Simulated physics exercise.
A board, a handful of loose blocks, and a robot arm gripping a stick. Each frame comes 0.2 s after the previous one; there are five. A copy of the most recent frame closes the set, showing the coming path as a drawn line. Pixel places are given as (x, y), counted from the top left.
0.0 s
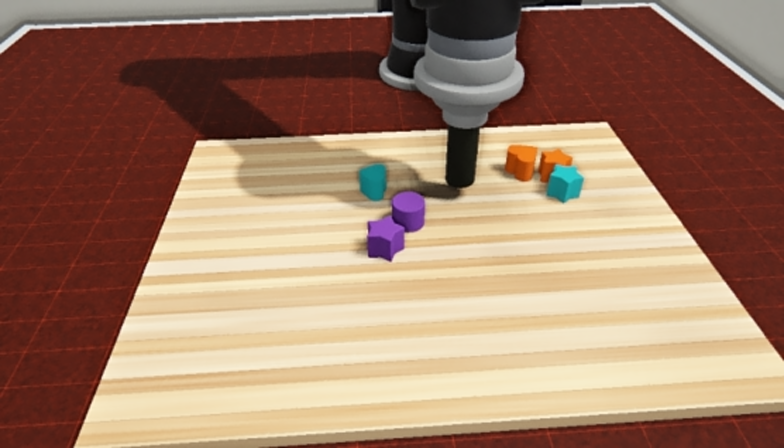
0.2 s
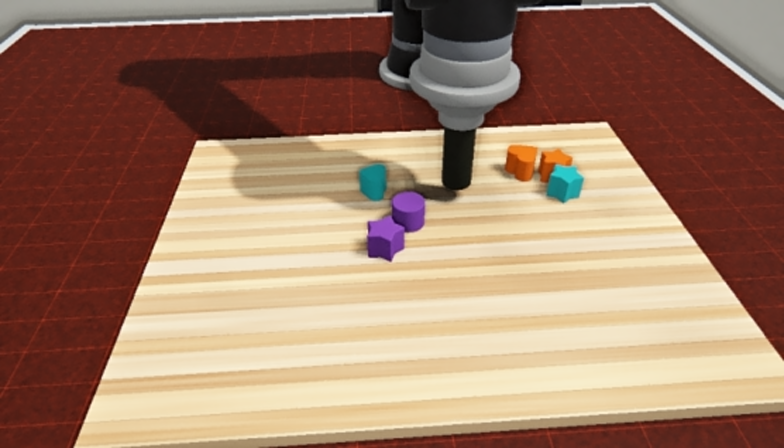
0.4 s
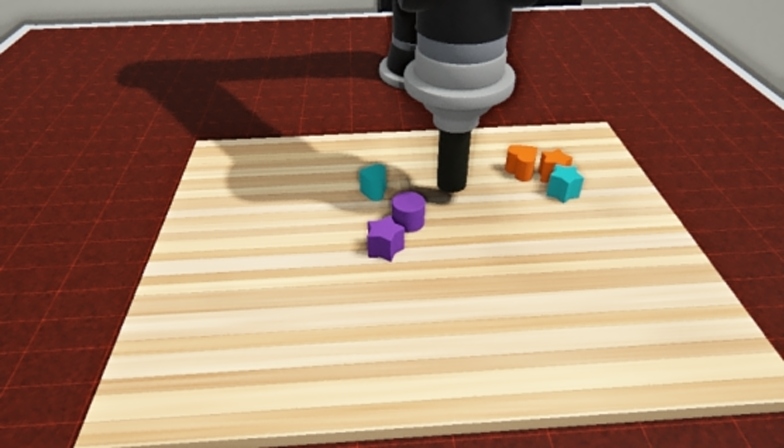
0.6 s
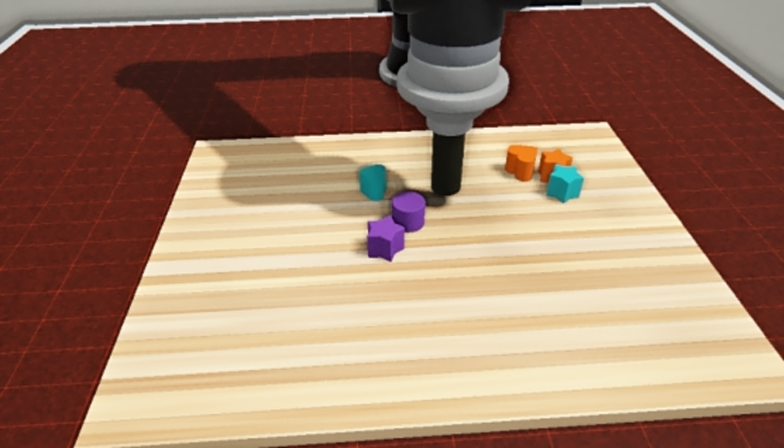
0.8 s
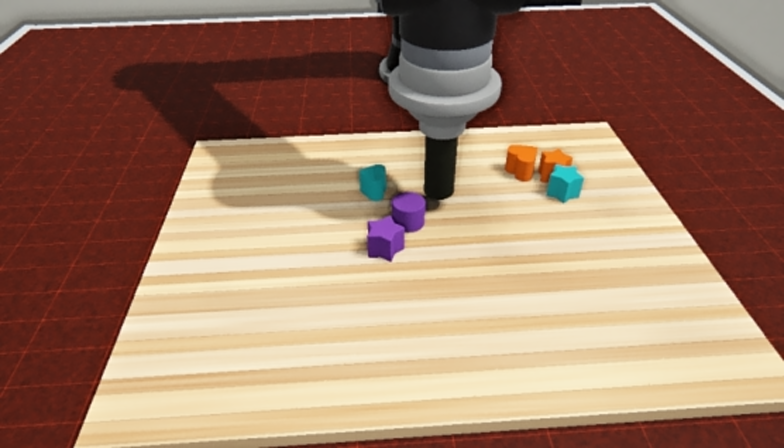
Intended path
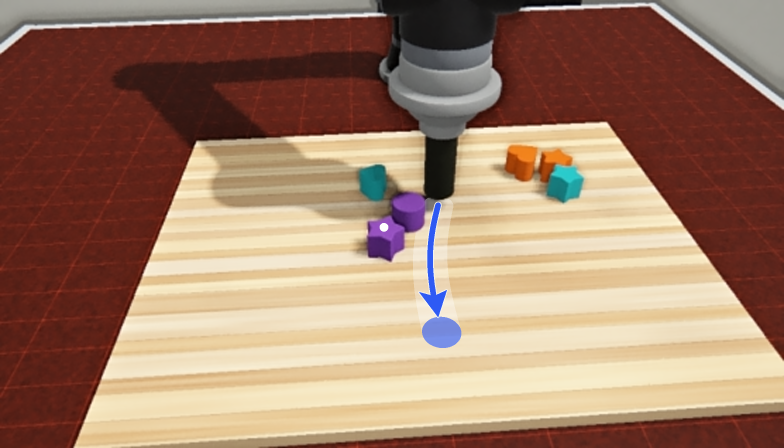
A robot arm moves its black stick slightly left near the still purple blocks.
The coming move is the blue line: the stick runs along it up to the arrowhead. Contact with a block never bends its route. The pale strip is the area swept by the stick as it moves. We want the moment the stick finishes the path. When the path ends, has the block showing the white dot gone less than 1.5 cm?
Yes, I think so.
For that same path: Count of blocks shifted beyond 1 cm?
Number moved: 1.
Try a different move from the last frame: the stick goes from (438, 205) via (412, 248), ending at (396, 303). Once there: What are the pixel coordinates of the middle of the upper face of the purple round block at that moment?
It will likely be found at (383, 215).
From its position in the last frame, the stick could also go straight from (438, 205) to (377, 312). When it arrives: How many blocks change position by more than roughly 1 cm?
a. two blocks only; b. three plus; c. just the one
My pick is a.
The drawn path runs from (438, 205) through (430, 260) to (442, 332); the dot is on the purple star-shaped block.
What follows on the original path. One third of the way, stick at (432, 226); purple round block at (400, 208).
Two thirds of the way, stick at (432, 268); purple round block at (400, 208).
At the end, stick at (443, 317); purple star-shaped block not moved; purple round block at (400, 208).
